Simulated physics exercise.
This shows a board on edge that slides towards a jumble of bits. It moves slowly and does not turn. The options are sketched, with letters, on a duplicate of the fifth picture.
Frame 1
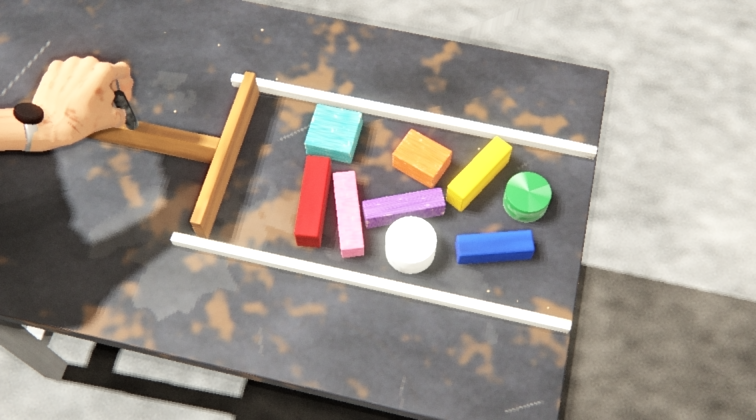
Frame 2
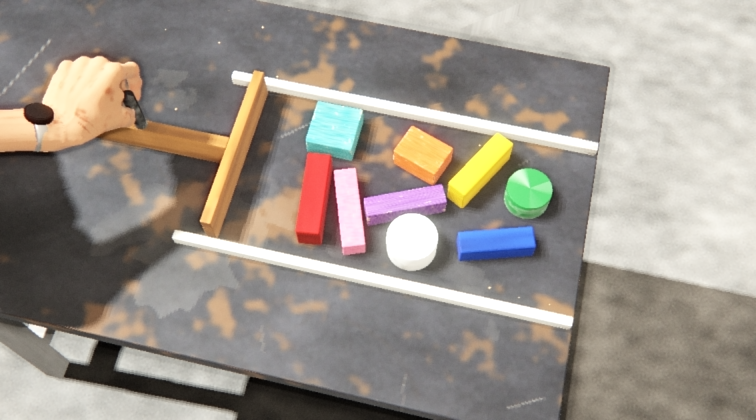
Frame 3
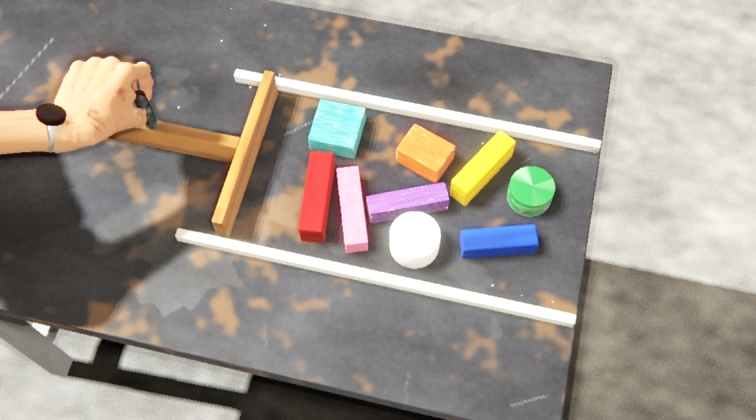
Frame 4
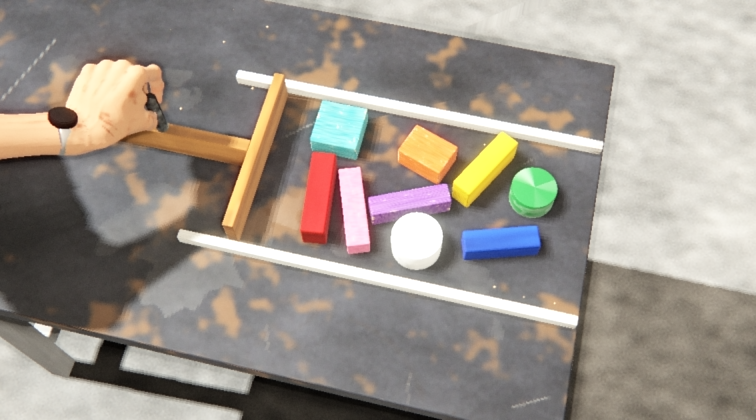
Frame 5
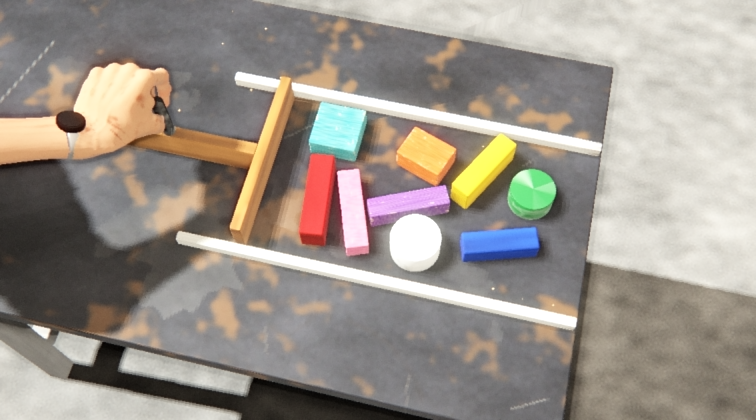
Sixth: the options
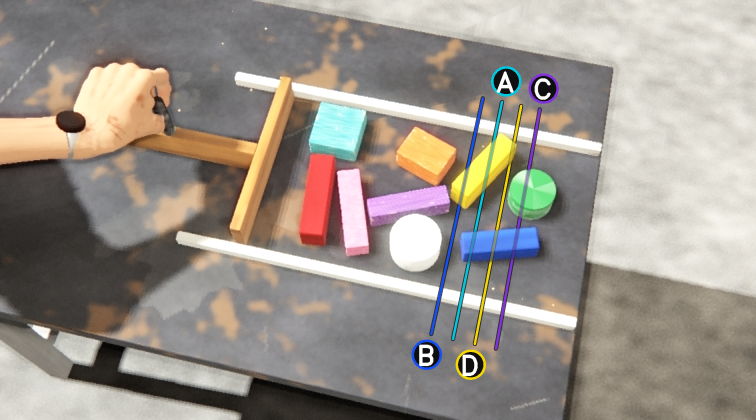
The clip opens on a dark, worn tabletop where a hand wearing a watch holds a wooden pusher between two white rails, left of a jumble of colourful blocks, a green tin and a white round piece. The hand slides the board slowly rightward, narrowing the gap to the blocks, which stay in place.
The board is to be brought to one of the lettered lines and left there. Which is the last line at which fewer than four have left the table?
Line D.
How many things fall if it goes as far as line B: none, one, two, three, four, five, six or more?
One.
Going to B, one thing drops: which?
The green tin goes over.
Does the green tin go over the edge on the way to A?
Yes.
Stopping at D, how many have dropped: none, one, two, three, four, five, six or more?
By then, three.
On the marked copy, A at (479, 213); B at (459, 209); C at (519, 221); D at (500, 217).
Following D. Soon after the start, board (345, 167); yellow stick (496, 168); white tin (419, 248).
Later, board (432, 185); green tin (595, 197); yellow stick (557, 175).
In the end, board (499, 199); yellow stick over the edge; blue stick over the edge; three fallen.
As for the rest, A is within the limit but short; B is within the limit but short; C drops six.
